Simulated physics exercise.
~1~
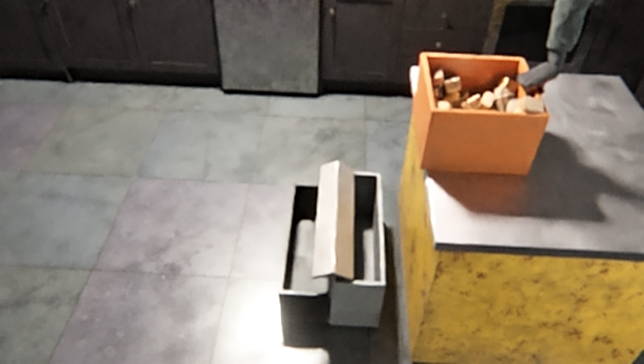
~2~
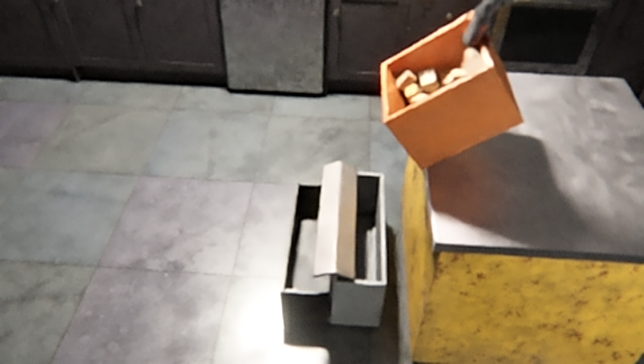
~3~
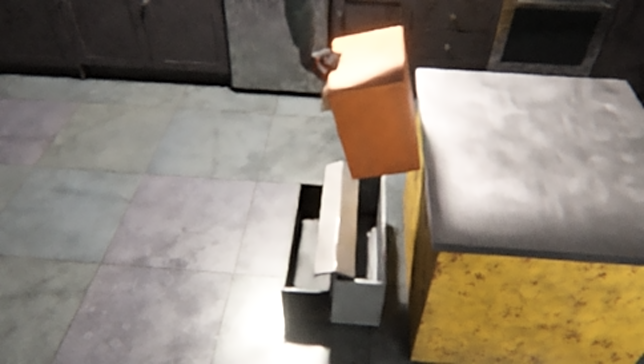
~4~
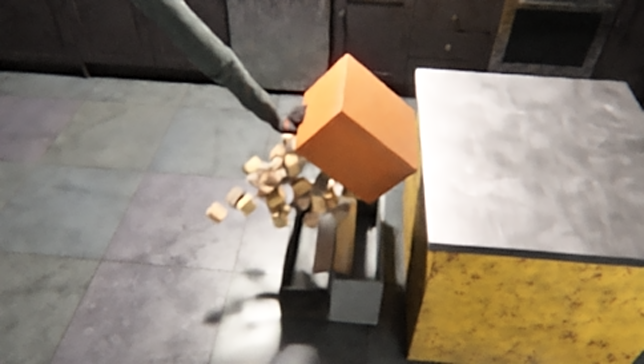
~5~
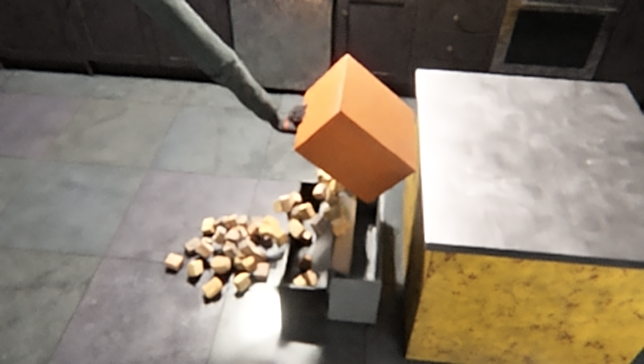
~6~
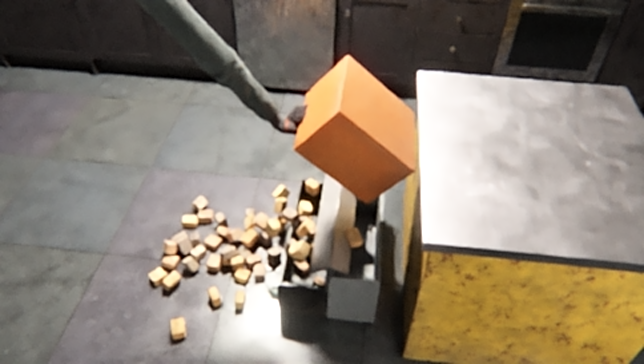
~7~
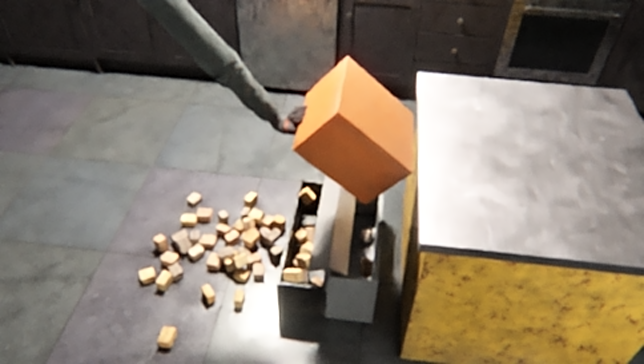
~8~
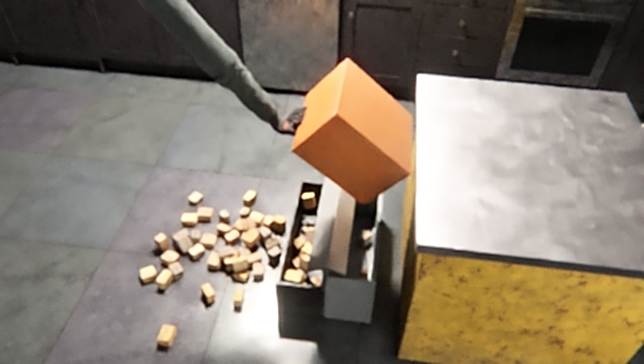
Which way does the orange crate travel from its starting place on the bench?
The orange crate moves to the left, off the bench and over the troughs.
The footage shows a grey arm swinging an orange crate of small wooden blocks left off a yellow-sided bench and tipping it over two troughs split by a ridge. The blocks tumble out, most settling on the floor to the left, with others in the black trough and few in the grey.
